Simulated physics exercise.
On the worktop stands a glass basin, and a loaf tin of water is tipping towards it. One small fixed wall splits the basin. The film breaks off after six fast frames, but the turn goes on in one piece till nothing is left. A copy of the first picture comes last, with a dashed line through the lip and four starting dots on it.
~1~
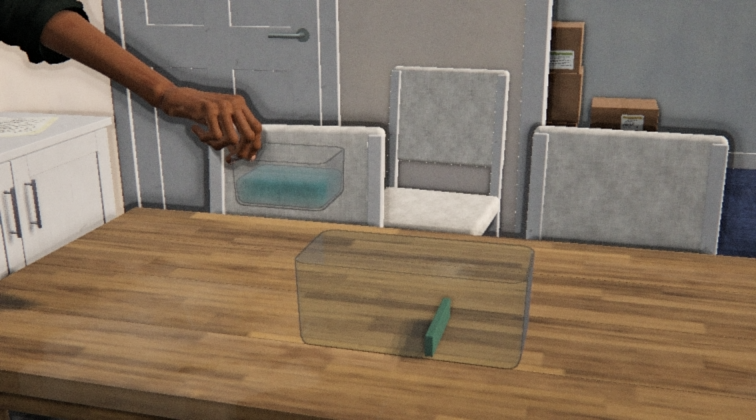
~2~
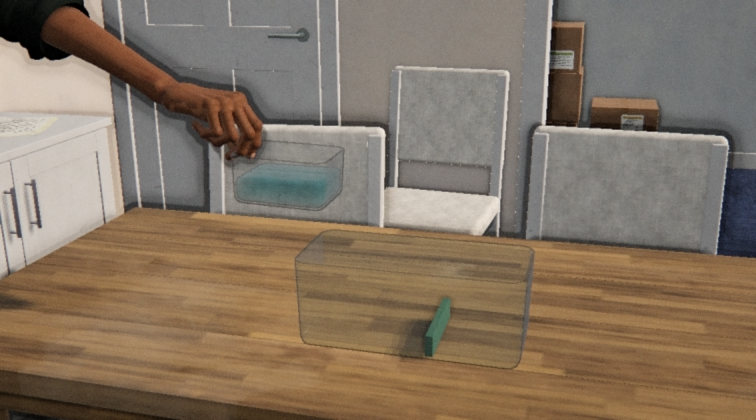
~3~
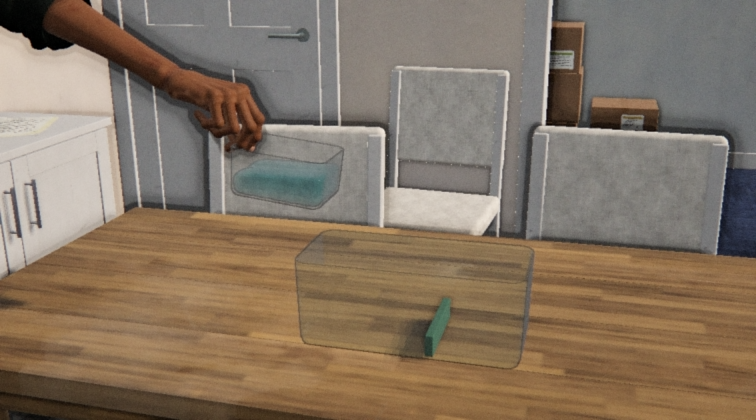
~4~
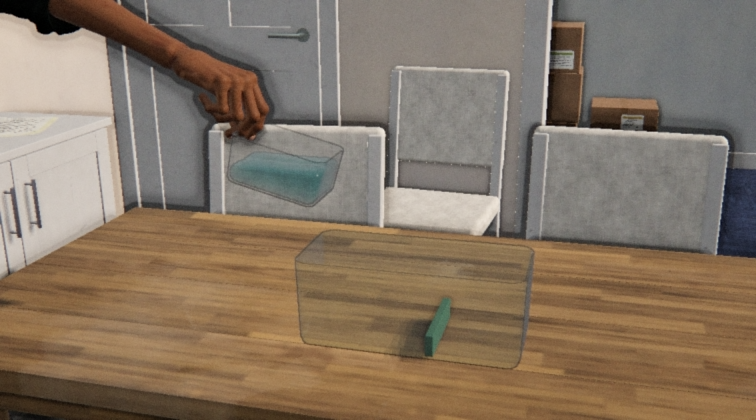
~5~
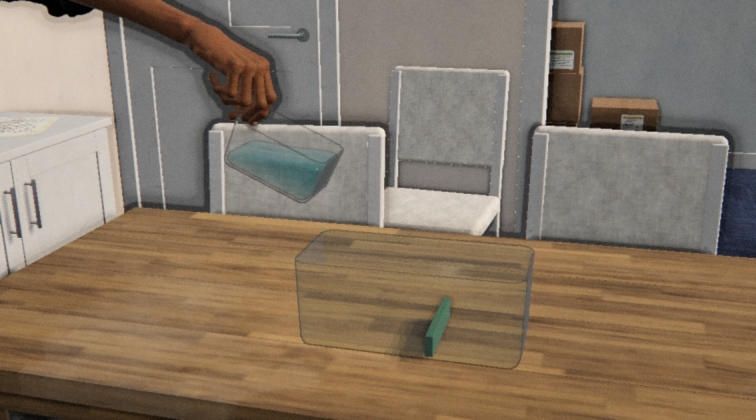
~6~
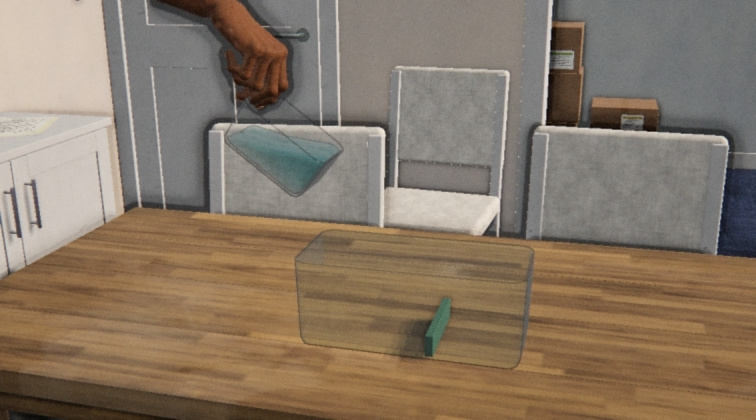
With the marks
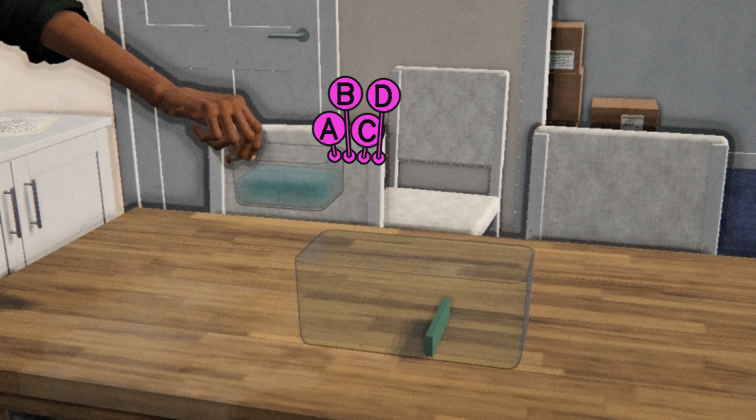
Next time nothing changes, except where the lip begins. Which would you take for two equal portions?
It is C.
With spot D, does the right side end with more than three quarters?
No, it does not.
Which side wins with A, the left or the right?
More ends on the left.
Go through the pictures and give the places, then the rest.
Upright, lip at (334, 155); basin from (301, 340) to (521, 367); top of the wall at (438, 316); nothing has left yet.
Upright, lip at (334, 155); nothing has left yet.
Tipped about 6°, lip at (334, 155); nothing has left yet.
Tipped about 14°, lip at (334, 155); nothing has left yet.
Tipped about 24°, lip at (334, 155); nothing has left yet.
Tipped about 37°, lip at (334, 155); nothing has left yet.
On the marked copy, A at (334, 155); B at (349, 156); C at (363, 157); D at (378, 158).
If A is chosen, about 80 % ends left of the wall and 13 % right of it; 7 % is lost outside.
If B is chosen, about 69 % ends left of the wall and 28 % right of it; 3 % is lost outside.
If C is chosen, about 48 % ends left of the wall and 49 % right of it; 3 % is lost outside.
If D is chosen, about 29 % ends left of the wall and 69 % right of it; 3 % is lost outside.
